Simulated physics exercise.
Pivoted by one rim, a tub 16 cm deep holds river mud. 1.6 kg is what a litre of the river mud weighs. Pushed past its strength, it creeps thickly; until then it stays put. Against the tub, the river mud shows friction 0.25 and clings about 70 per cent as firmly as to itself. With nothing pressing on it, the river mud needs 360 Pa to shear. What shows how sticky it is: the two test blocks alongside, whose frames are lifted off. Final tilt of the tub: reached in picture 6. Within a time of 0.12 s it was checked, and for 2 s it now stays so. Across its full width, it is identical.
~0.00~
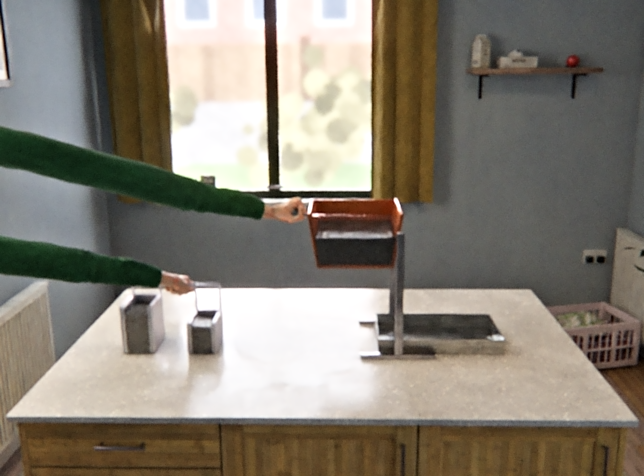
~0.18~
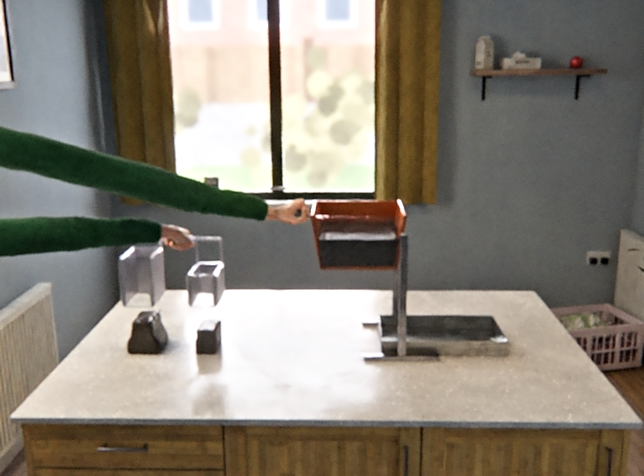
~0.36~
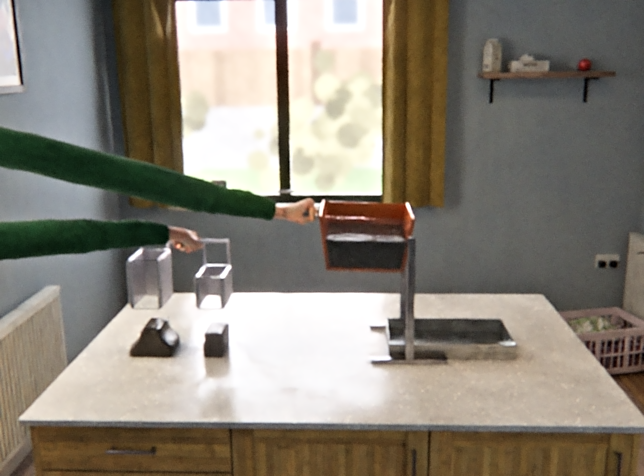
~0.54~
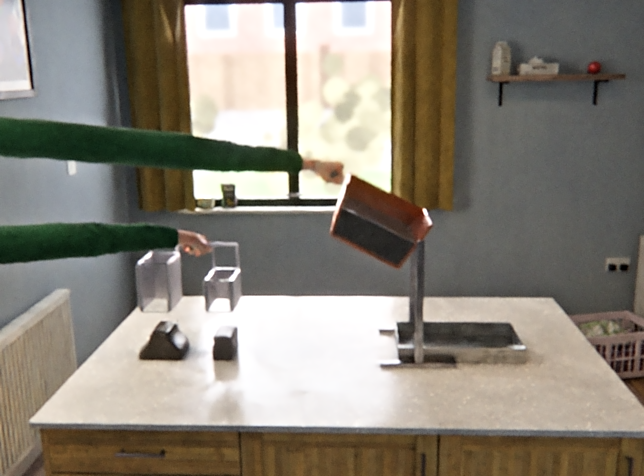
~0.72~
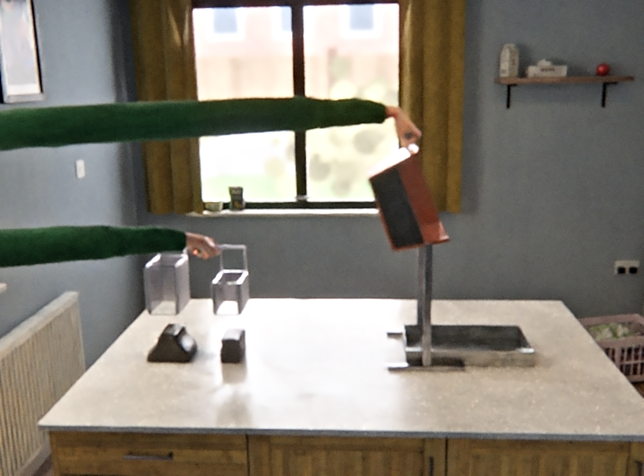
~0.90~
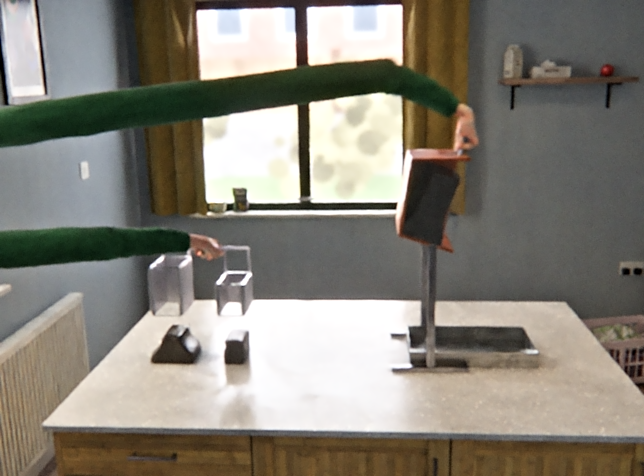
An orange tub of dark mud was swung up and over to the right by a green-sleeved arm, after another hand lifted clear boxes off two dark blocks and the left one sagged.
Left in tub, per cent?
0 %.
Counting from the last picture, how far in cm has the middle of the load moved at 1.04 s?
It has gone close to 12 cm.
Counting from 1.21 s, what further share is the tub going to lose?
About 18 per cent.
By 1.04 s, the tub is at 99 degrees and holds 43 %.
By 1.21 s, the tub is at 99 degrees and holds 18 %.
By 1.38 s, the tub is at 99 degrees and holds 0 %.
By 1.55 s, the tub is at 99 degrees and holds 0 %.
By 2.90 s, at the end, the tub is at 99 degrees and holds 0 %.
